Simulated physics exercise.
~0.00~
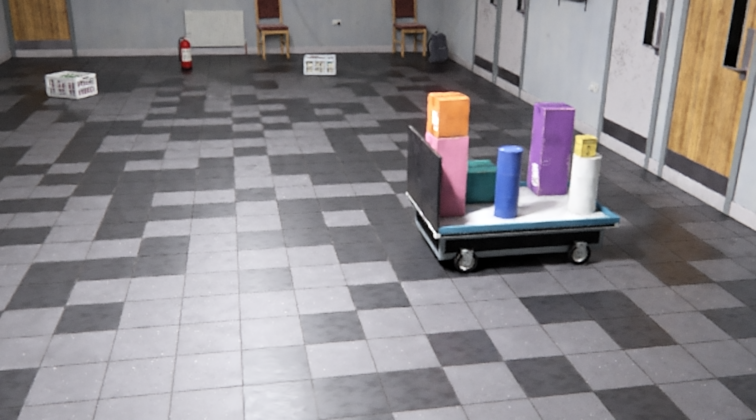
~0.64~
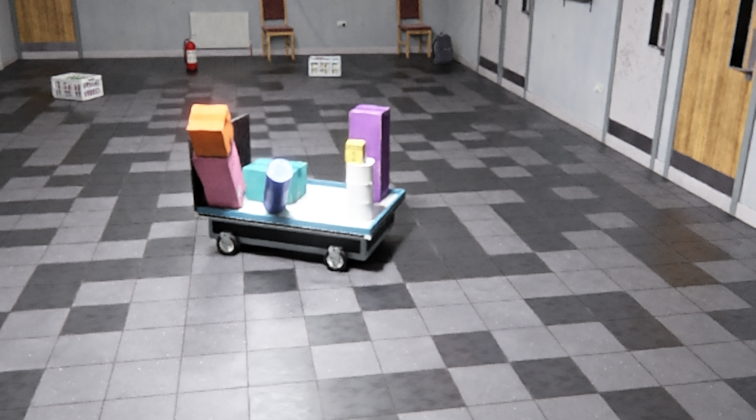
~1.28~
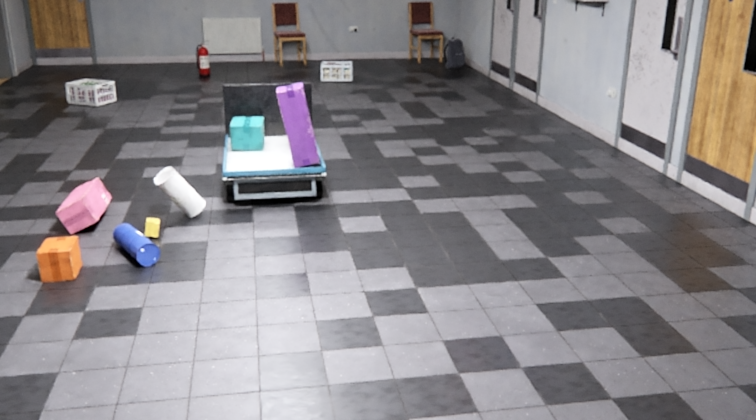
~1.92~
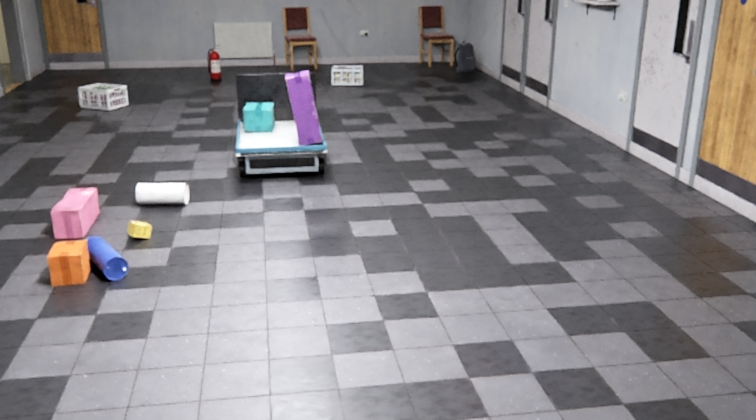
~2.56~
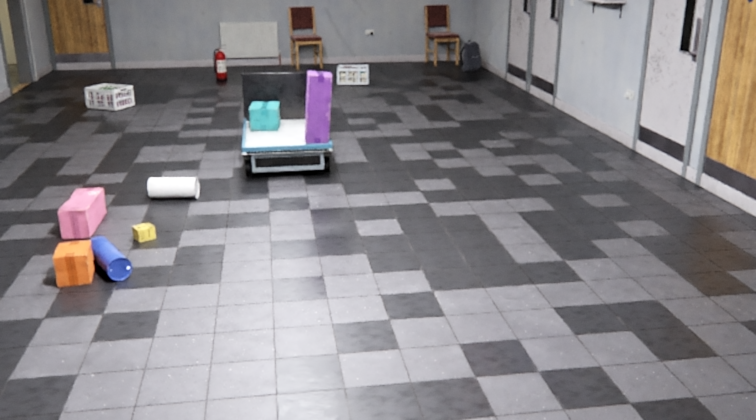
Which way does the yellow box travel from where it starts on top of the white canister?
The yellow box moves to the left, ending up on the floor at the left side of the view.
A flat cart with a dark board at its front rolls leftward across a tiled floor, carrying an orange box on a pink one, a yellow box on a white canister, a blue canister, a turquoise parcel and a tall purple box. As it swings away from the viewer, the orange box, pink box and blue canister tip off to the left. The yellow box and white canister follow them down. The purple box leans, then settles upright as the cart halts farther back. The turquoise parcel also stays aboard, while five fallen things lie on the floor at left.
